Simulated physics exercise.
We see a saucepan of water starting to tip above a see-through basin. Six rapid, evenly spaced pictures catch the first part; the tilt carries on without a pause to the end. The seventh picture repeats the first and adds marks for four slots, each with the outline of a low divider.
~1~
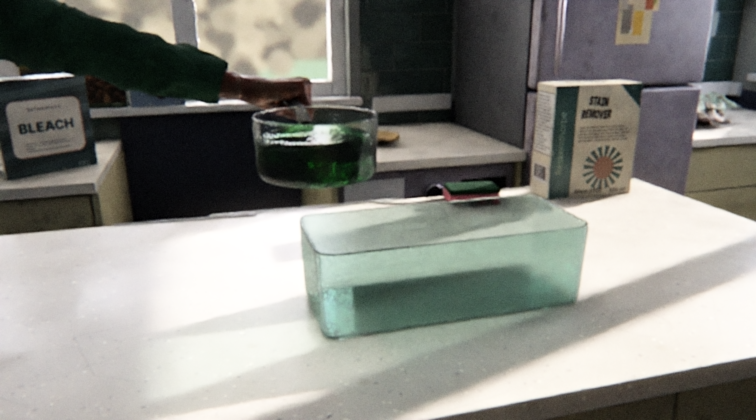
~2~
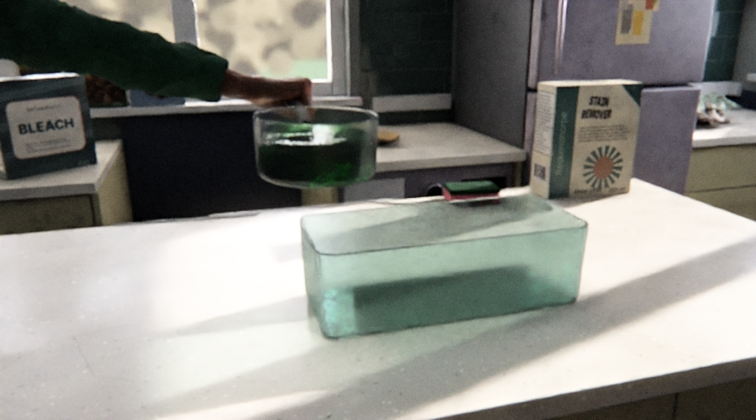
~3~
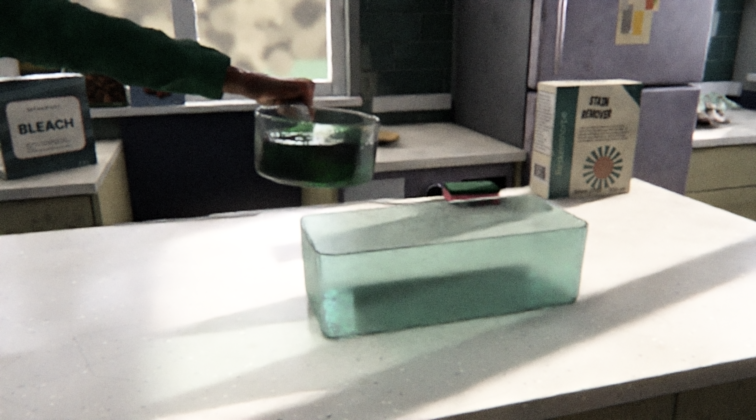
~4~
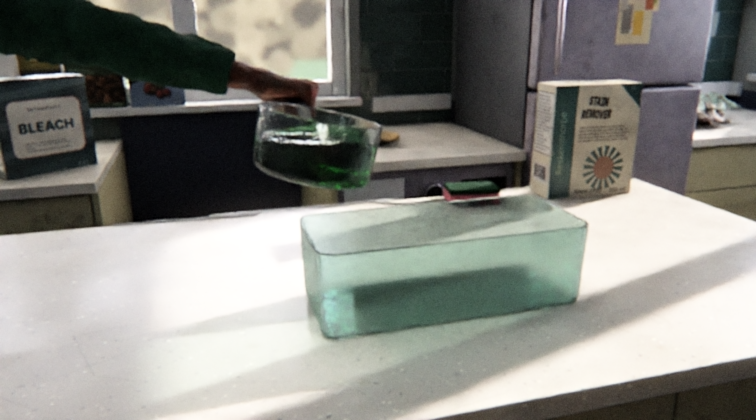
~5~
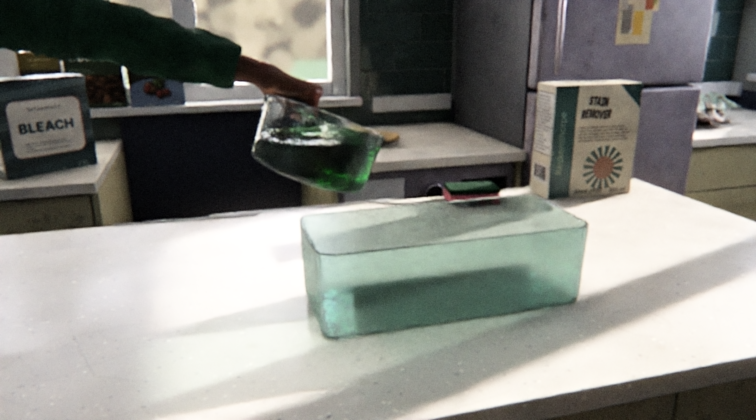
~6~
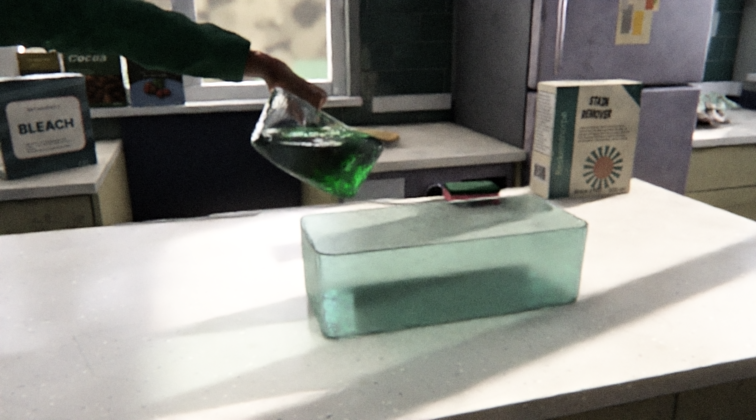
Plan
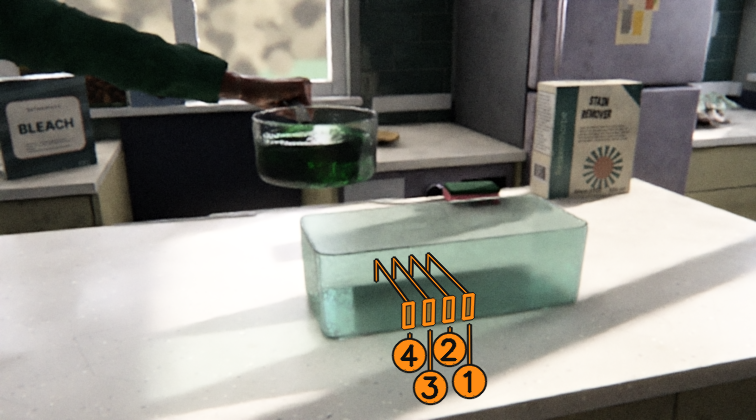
In a kitchen, a hand tilts a clear container of green liquid above a see-through basin.
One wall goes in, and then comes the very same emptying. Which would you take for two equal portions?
Best: 3.
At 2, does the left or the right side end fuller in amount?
More ends on the left.
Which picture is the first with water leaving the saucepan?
Picture 6.
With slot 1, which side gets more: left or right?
More ends on the left.
On the marked copy, 1 at (469, 325); 2 at (449, 327); 3 at (430, 331); 4 at (409, 334).
With 1, about 84 % ends left of the wall and 15 % right of it.
With 2, about 77 % ends left of the wall and 22 % right of it.
With 3, about 49 % ends left of the wall and 50 % right of it.
With 4, about 32 % ends left of the wall and 68 % right of it.
